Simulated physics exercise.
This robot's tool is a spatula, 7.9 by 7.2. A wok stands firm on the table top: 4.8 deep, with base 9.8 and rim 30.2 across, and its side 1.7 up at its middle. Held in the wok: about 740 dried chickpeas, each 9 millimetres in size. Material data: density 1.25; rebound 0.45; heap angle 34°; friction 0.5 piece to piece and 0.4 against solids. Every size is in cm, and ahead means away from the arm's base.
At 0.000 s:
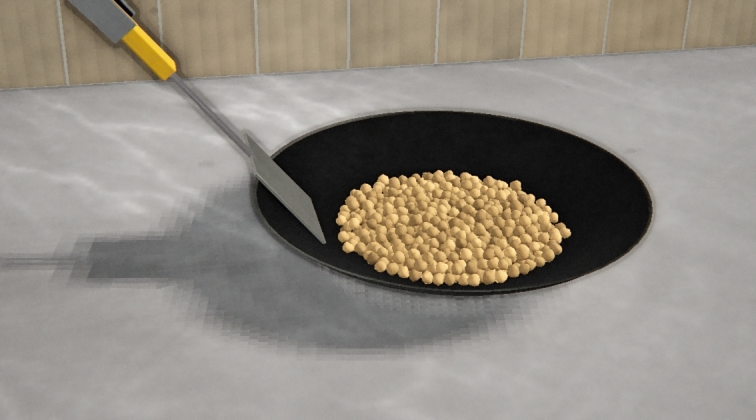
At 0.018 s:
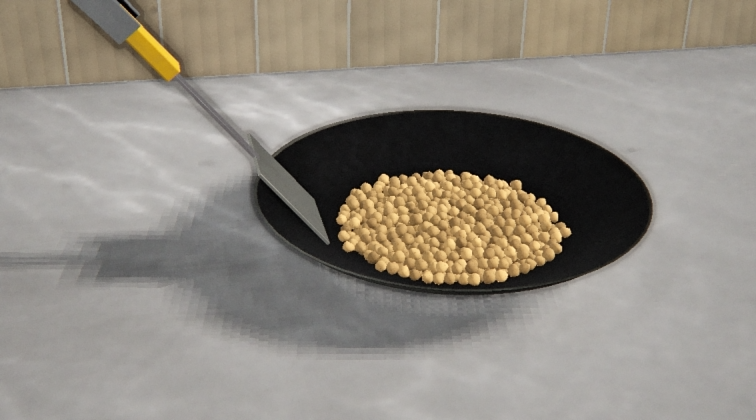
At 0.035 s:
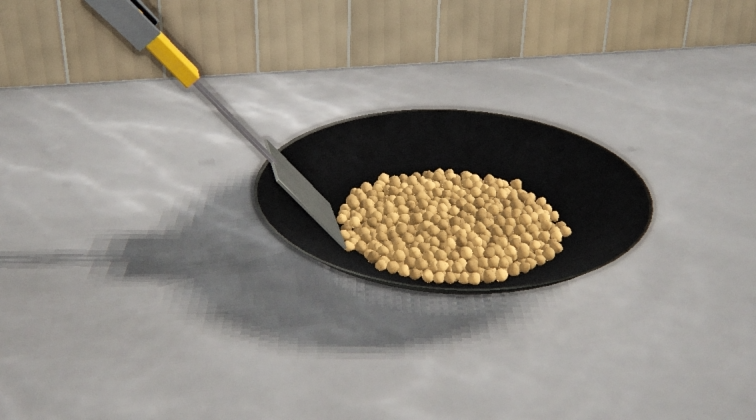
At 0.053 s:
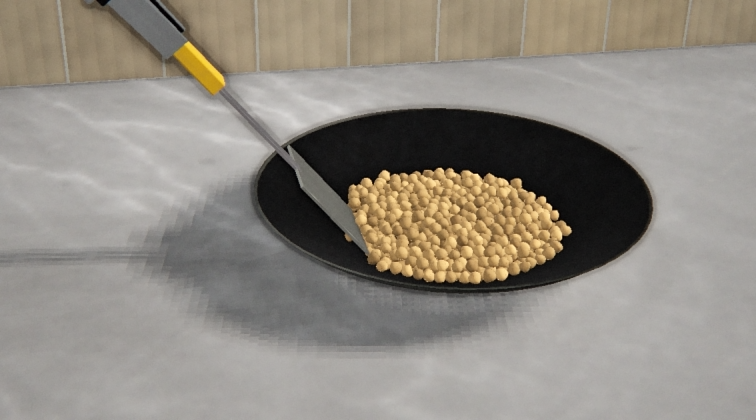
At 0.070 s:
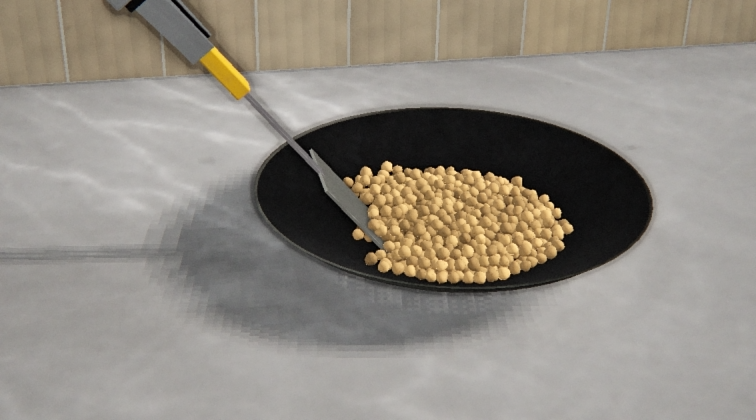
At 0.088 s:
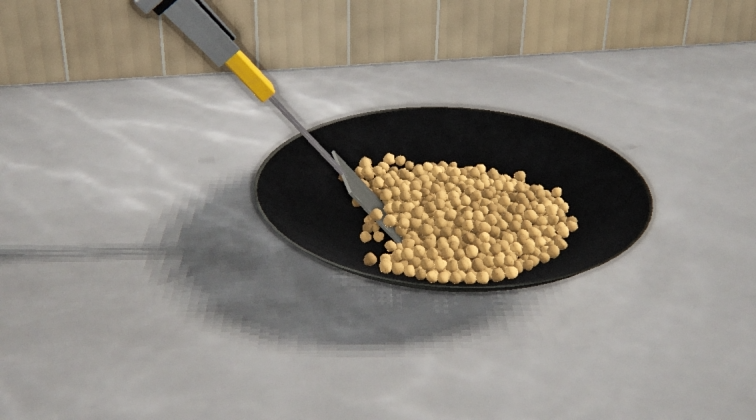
On a grey marbled tabletop, a spatula with a grey and yellow handle moved rightward inside a black wok and pushed into the left side of a pile of chickpeas, nudging some up and aside.
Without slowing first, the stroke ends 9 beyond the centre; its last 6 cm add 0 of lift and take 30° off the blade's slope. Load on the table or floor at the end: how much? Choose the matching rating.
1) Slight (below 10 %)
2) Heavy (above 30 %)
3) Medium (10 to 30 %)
3.
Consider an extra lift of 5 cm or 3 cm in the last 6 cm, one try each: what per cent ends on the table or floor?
It works out to some 15 per cent for the first setting and some 20 per cent for the second.
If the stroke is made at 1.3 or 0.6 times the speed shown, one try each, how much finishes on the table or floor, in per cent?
Around 25 per cent and around 5 per cent.
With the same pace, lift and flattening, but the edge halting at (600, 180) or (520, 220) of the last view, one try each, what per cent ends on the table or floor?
Try 1: Approx. 35 %; try 2: Approx. 0 %.
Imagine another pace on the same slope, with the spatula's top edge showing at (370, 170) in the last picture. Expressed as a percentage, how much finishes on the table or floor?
Expect some 25 per cent there.
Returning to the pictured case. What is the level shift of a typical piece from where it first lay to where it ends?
I'd estimate close to 5 centimetres.
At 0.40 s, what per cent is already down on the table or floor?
Share at that moment: About 15 %.
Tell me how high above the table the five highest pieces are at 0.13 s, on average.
Around 6 cm above the table.
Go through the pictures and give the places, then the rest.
In the first frame, the spatula top edge at (250, 153), sloping 51°; upper third of the load around (449, 218), from x 340 to 565, top at y 175; 738 in the wok.
In the second frame, the spatula top edge at (253, 154), sloping 51°; upper third of the load around (450, 217), from x 340 to 565, top at y 175.
In the third frame, the spatula top edge at (271, 159), sloping 51°; upper third of the load around (450, 216), from x 340 to 565, top at y 175.
In the fourth frame, the spatula top edge at (295, 165), sloping 51°; upper third of the load around (447, 215), from x 350 to 565, top at y 175.
In the fifth frame, the spatula top edge at (318, 169), sloping 51°; upper third of the load around (445, 210), from x 350 to 570, top at y 165.
In the sixth frame, the spatula top edge at (341, 171), sloping 51°; upper third of the load around (448, 204), from x 345 to 570, top at y 160; 738 in the wok.
After 0.13 s, sloping 51°, highest piece 8 above the table; 738 in the wok.
After 0.17 s, sloping 42°, highest piece 8 above the table; 738 in the wok.
After 0.40 s, sloping 21°, highest piece 6 above the table; 620 in the wok, 111 on the table or floor, 7 on the blade or in flight.
After 1.45 s, sloping 21°, highest piece 5 above the table; 620 in the wok, 118 on the table or floor.
In the end, 620 in the wok, 118 on the table or floor. That is 16 % on the table or floor.
